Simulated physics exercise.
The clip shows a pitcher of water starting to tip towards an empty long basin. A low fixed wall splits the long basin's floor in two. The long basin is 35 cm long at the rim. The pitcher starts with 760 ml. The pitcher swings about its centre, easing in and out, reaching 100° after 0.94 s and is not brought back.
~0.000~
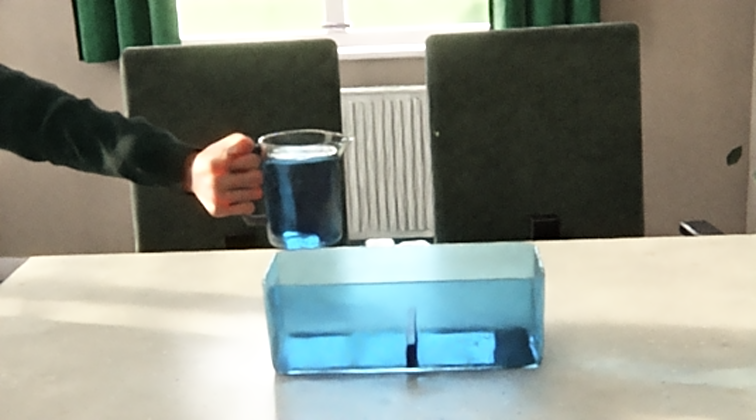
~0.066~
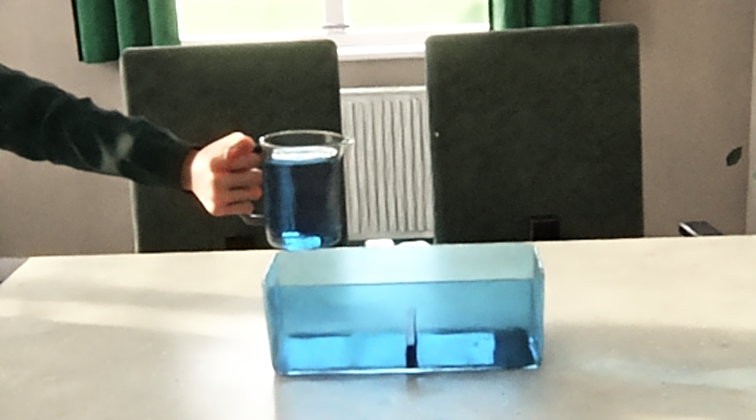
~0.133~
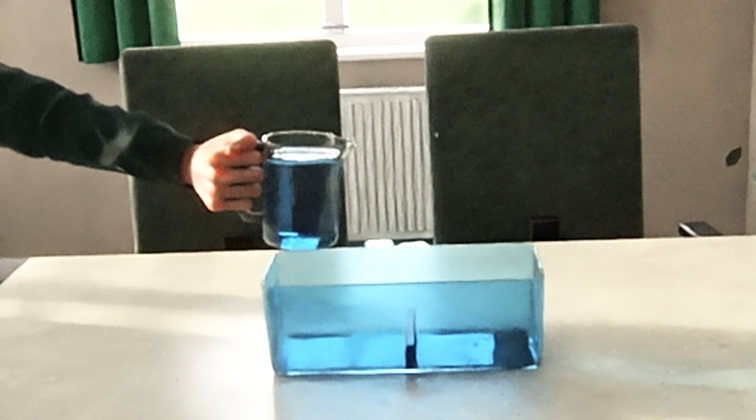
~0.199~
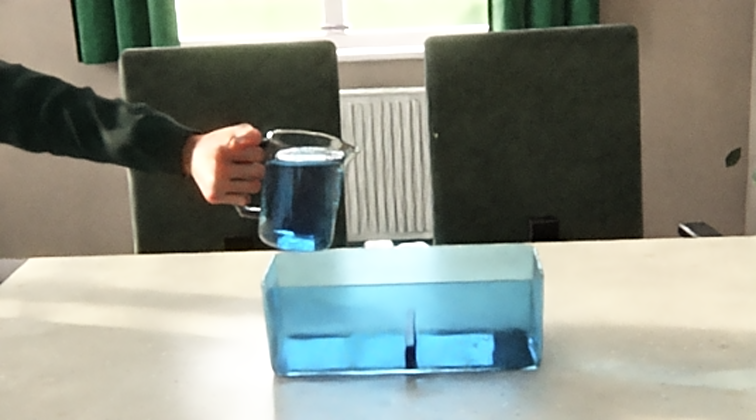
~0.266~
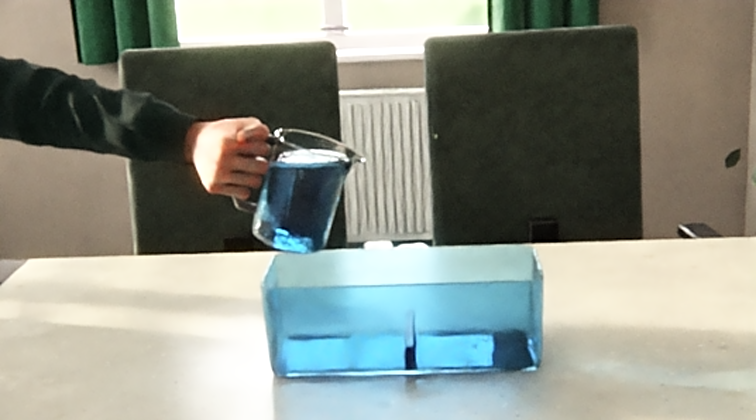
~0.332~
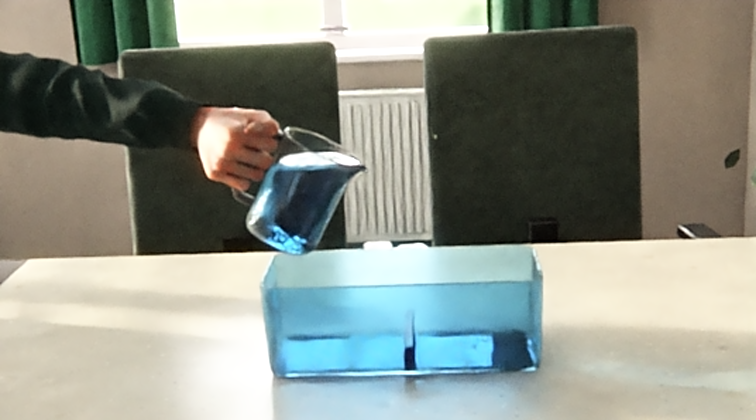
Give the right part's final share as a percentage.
Roughly 65 per cent is past the wall.
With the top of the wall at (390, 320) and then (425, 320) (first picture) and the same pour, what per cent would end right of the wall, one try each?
First 95, then 30 per cent.
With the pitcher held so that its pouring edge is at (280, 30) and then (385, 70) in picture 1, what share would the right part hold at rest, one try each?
First 15, then 85 per cent.
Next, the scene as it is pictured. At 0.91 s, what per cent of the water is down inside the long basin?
About 60 per cent.
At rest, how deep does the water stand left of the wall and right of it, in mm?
Some 10 mm on the left and 22 mm on the right.
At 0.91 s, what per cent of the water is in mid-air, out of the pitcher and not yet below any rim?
About 12 per cent.
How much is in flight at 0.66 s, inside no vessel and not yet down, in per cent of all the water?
About 14 per cent.
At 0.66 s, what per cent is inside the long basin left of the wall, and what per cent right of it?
Some 1 per cent left and 12 right.
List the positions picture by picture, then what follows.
It leans 0°; its right rim is at (352, 138); the water meets the walls at (264, 155) and (339, 152); the long basin's rim runs from (269, 269) to (540, 261); the wall's top is at (411, 326), in the first frame.
It leans 1°; its right rim is at (353, 140); the water meets the walls at (265, 155) and (339, 154), in the second frame.
It leans 5°; its right rim is at (356, 144); the water meets the walls at (267, 155) and (341, 155), in the third frame.
It leans 11°; its right rim is at (360, 150); the water meets the walls at (268, 158) and (346, 157), in the fourth frame.
It leans 18°; its right rim is at (365, 159); the water meets the walls at (270, 166) and (354, 159), in the fifth frame.
It leans 28°; its right rim is at (369, 170); the water meets the walls at (264, 183) and (365, 163), in the sixth frame.
Then, 0.66 s in, the tilt is 80° and 73 per cent is still to pour, 1 is left of the wall and 12 right of it.
Then, 0.91 s in, the tilt is 100° and 28 per cent is still to pour, 13 is left of the wall and 47 right of it.
Then, 1.16 s in, the tilt is 100° and 6 per cent is still to pour, 21 is left of the wall and 70 right of it.
Then, 1.44 s in, the tilt is 100° and 1 per cent is still to pour, 30 is left of the wall and 68 right of it.
Finally, 34 per cent lies left of the wall, 65 right of it and 1 outside.
